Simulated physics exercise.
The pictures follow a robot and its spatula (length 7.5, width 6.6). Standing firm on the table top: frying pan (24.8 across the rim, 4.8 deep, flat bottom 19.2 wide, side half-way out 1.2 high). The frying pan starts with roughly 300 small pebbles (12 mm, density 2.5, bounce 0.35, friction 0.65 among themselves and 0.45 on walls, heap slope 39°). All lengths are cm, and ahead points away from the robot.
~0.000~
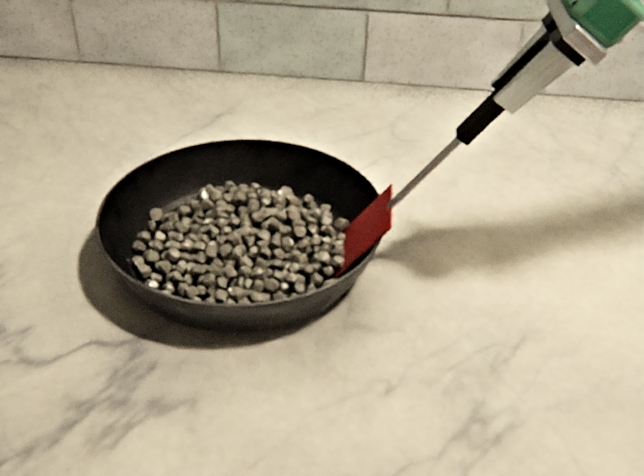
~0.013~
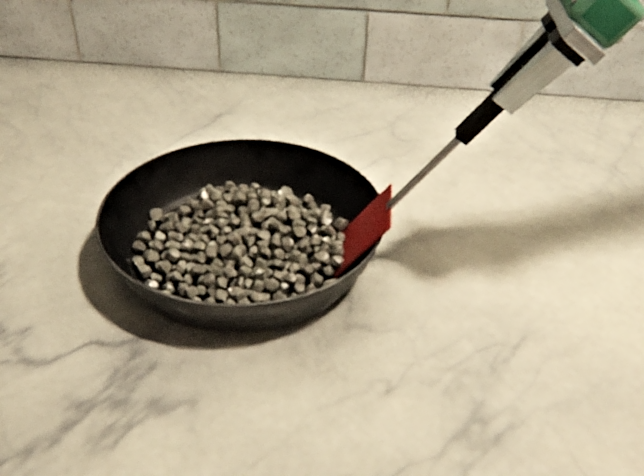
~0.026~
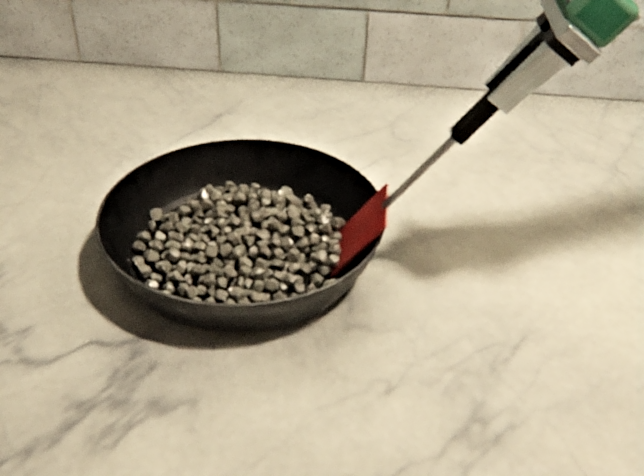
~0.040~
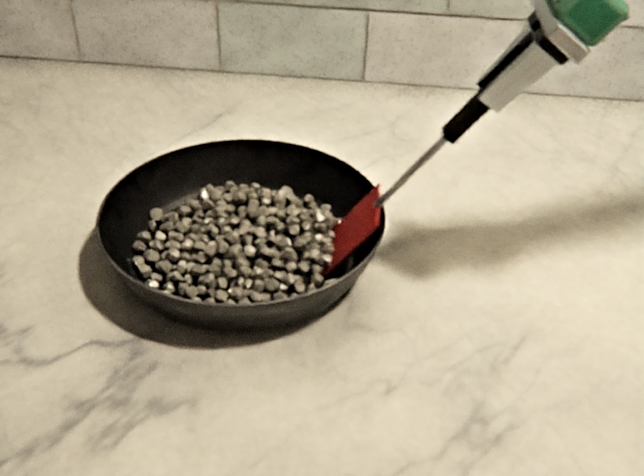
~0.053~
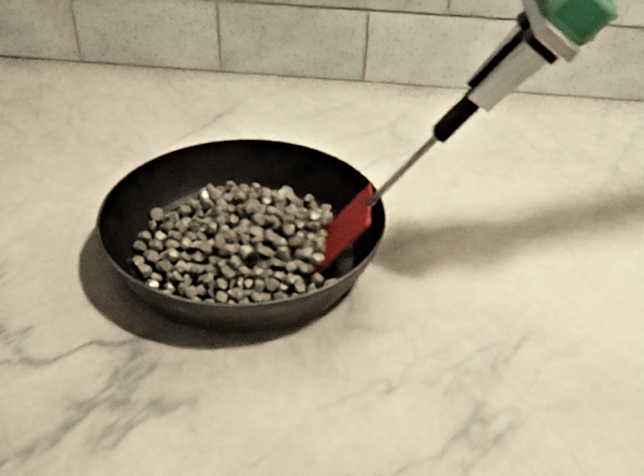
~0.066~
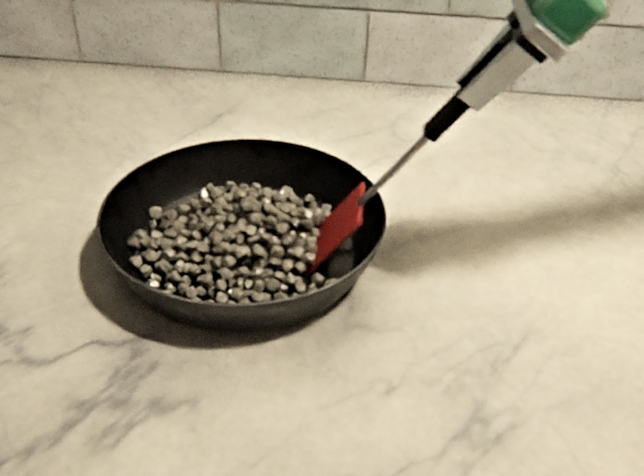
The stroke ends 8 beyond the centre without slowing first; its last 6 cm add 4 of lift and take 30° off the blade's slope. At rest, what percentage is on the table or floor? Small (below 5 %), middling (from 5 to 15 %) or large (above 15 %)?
Share on the table or floor: Small (below 5 %).
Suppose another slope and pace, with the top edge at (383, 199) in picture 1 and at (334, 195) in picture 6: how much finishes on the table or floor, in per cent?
Some 10 per cent.
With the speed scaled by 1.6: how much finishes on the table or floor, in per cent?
Some 10 per cent.
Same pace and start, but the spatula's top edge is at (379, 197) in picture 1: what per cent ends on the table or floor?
About 0 per cent.
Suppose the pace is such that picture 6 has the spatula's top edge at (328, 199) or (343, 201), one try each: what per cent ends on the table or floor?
About 10 and 10 per cent.
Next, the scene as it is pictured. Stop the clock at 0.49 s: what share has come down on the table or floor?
Roughly 0 per cent.
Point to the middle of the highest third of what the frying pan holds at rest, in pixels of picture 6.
Around (152, 224).
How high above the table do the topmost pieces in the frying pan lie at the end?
Roughly 5.5 cm.
By 0.15 s, sloping 55°, highest piece 4 above the table; 296 in the frying pan.
By 0.24 s, sloping 44°, highest piece 5 above the table; 296 in the frying pan.
By 0.49 s, sloping 25°, highest piece 6 above the table; 295 in the frying pan, 1 on the table or floor.
By 1.54 s, sloping 25°, highest piece 5 above the table; 295 in the frying pan, 1 on the table or floor.
Final count, 295 in the frying pan, 1 on the table or floor. That is 0 % on the table or floor.
